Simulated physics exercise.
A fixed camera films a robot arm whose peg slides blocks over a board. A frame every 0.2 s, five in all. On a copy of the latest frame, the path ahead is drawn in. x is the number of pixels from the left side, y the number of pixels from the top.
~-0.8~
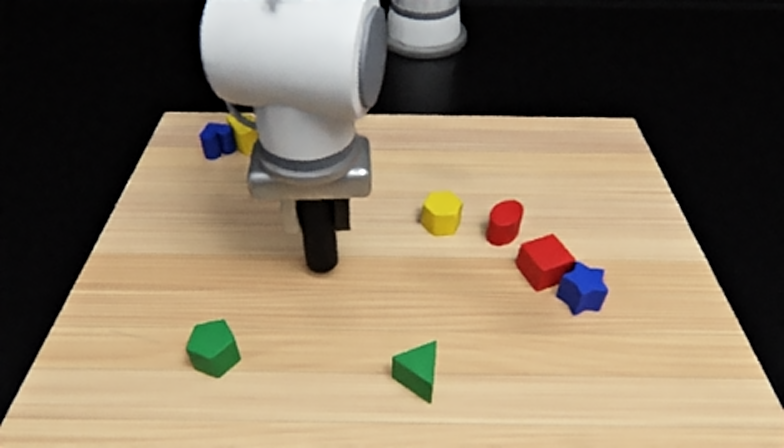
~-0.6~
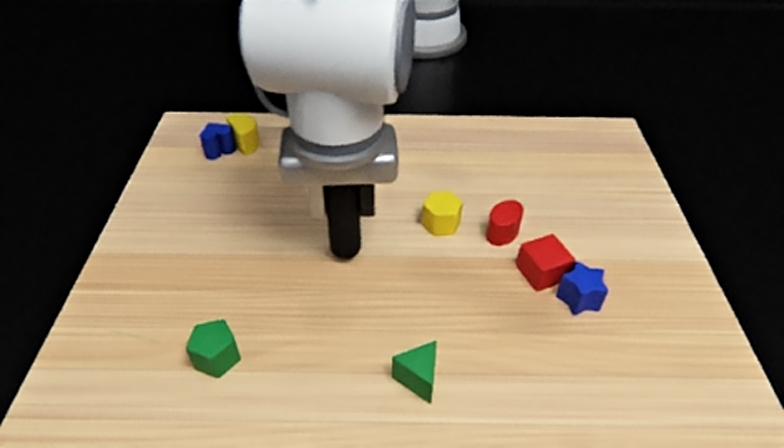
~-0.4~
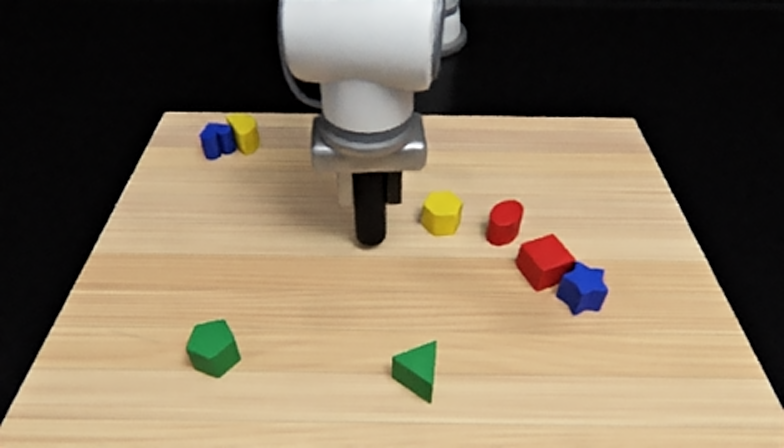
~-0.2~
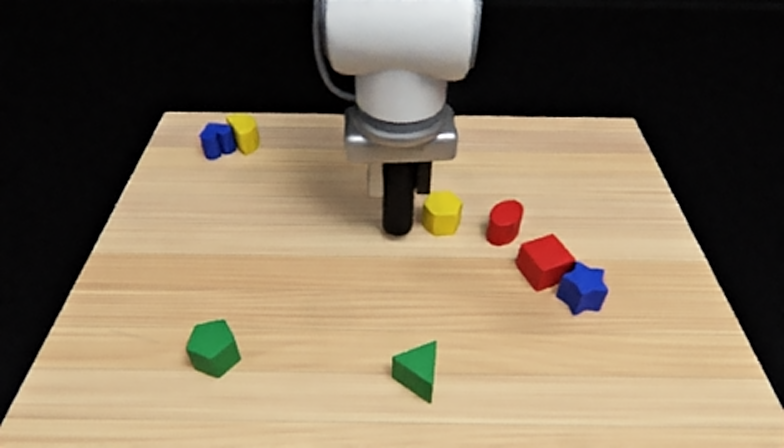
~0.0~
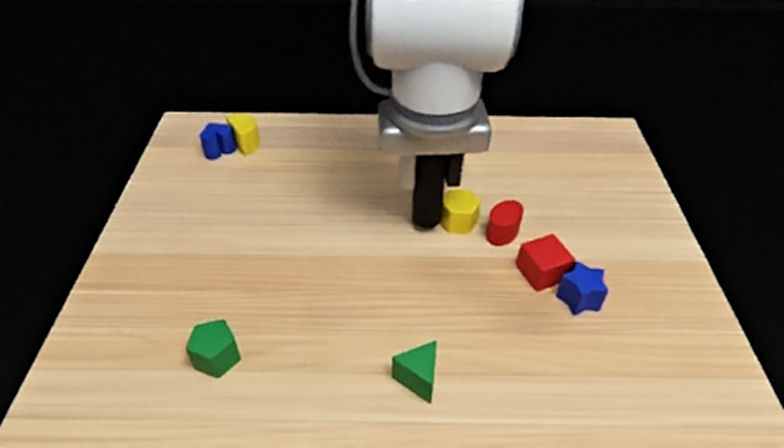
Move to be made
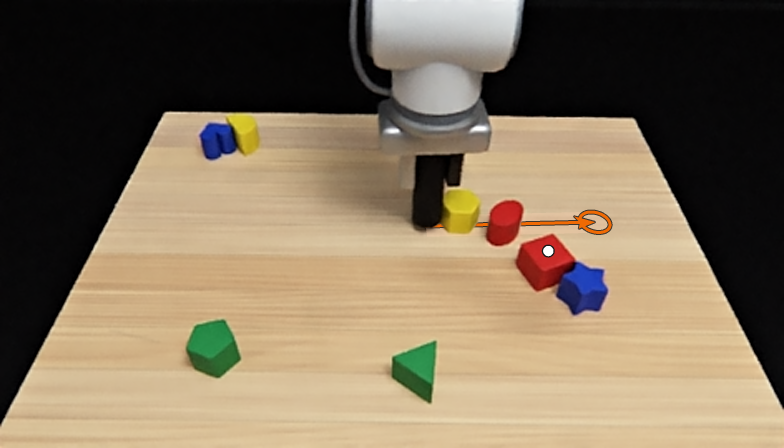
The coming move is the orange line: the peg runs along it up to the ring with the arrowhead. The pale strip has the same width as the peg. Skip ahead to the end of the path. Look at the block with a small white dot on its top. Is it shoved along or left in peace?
When the path is over, the block with a small white dot on its top is still on its spot.
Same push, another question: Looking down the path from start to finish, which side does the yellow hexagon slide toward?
Moves left.
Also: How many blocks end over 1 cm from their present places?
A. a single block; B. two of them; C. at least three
Answer: B.
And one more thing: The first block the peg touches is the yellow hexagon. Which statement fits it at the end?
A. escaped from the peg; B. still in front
Letter A.
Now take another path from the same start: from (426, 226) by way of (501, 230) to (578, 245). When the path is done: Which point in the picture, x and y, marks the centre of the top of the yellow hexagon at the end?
Around (531, 190).
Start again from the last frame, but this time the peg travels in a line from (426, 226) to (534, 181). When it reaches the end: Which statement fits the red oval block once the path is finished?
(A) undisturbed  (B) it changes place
B (it changes place)
The line goes from (426, 226) to (595, 222); the dot is on the red four-sided block.
On the path given first. One third of the way, peg at (485, 218); yellow hexagon at (518, 196); red oval block at (539, 218), turned 40° clockwise.
Two thirds of the way, peg at (543, 217); yellow hexagon at (568, 188), turned 30° anticlockwise; red oval block at (558, 224), turned 75° clockwise.
At the end, peg at (597, 215); yellow hexagon at (598, 179), turned 100° anticlockwise; red oval block at (560, 224), turned 80° clockwise; red four-sided block unmoved.
